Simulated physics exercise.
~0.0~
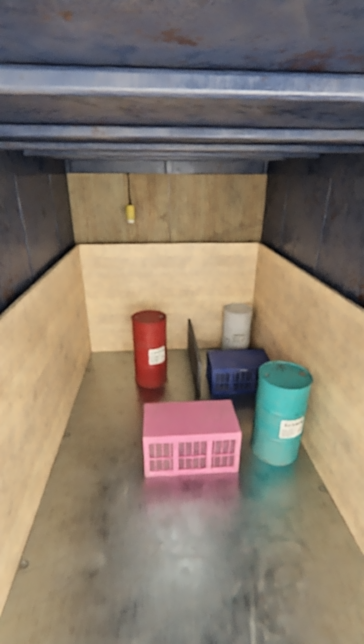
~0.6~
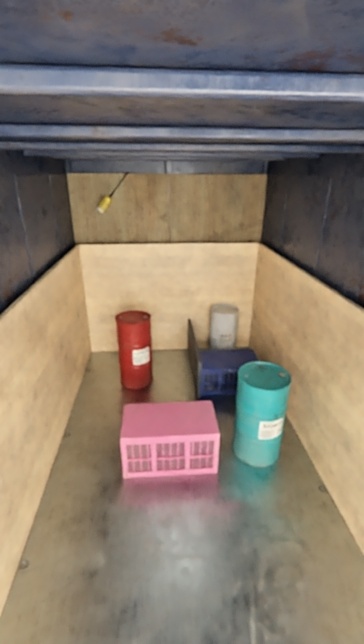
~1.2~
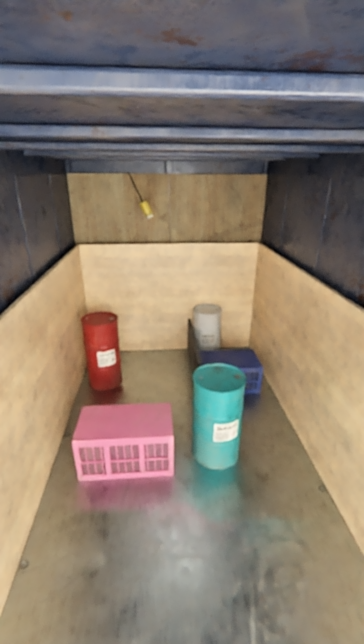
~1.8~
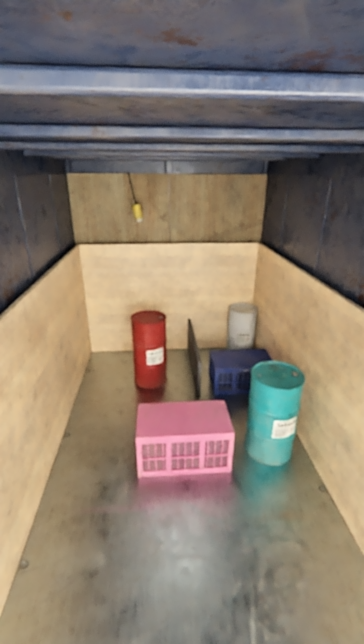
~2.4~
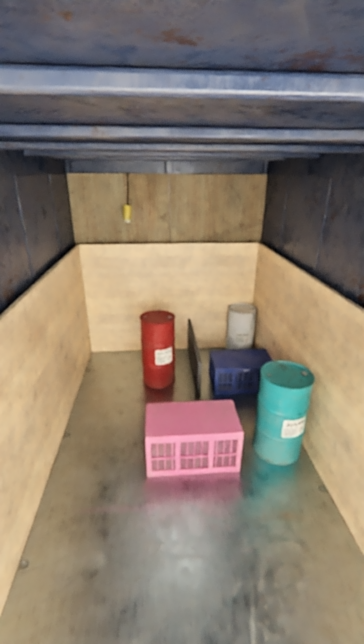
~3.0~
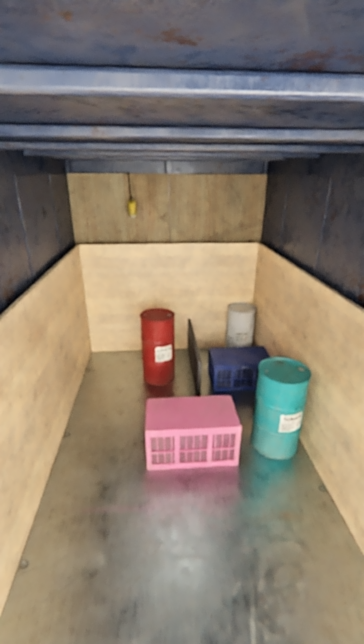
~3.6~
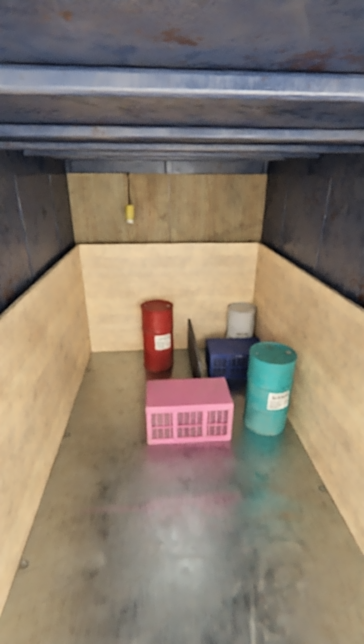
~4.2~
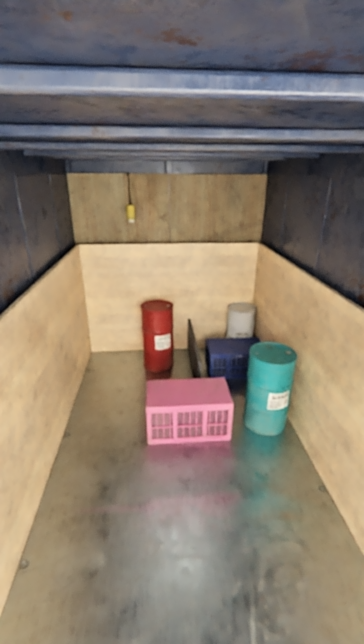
Two chests and three drums stand loose on the metal floor of a van's load bay, a pink chest nearest and a yellow lamp hanging at the far wall. The load slides left, the pink chest, turquoise drum and red drum travelling farthest, while the lamp swings on its cord. Then everything slides back right, the blue chest again beside the low dark board. Next the pink chest and turquoise drum glide forwards, away from the viewer, with the others shifting less. Finally all the pieces rest upright, the white drum still in the back near its starting spot.
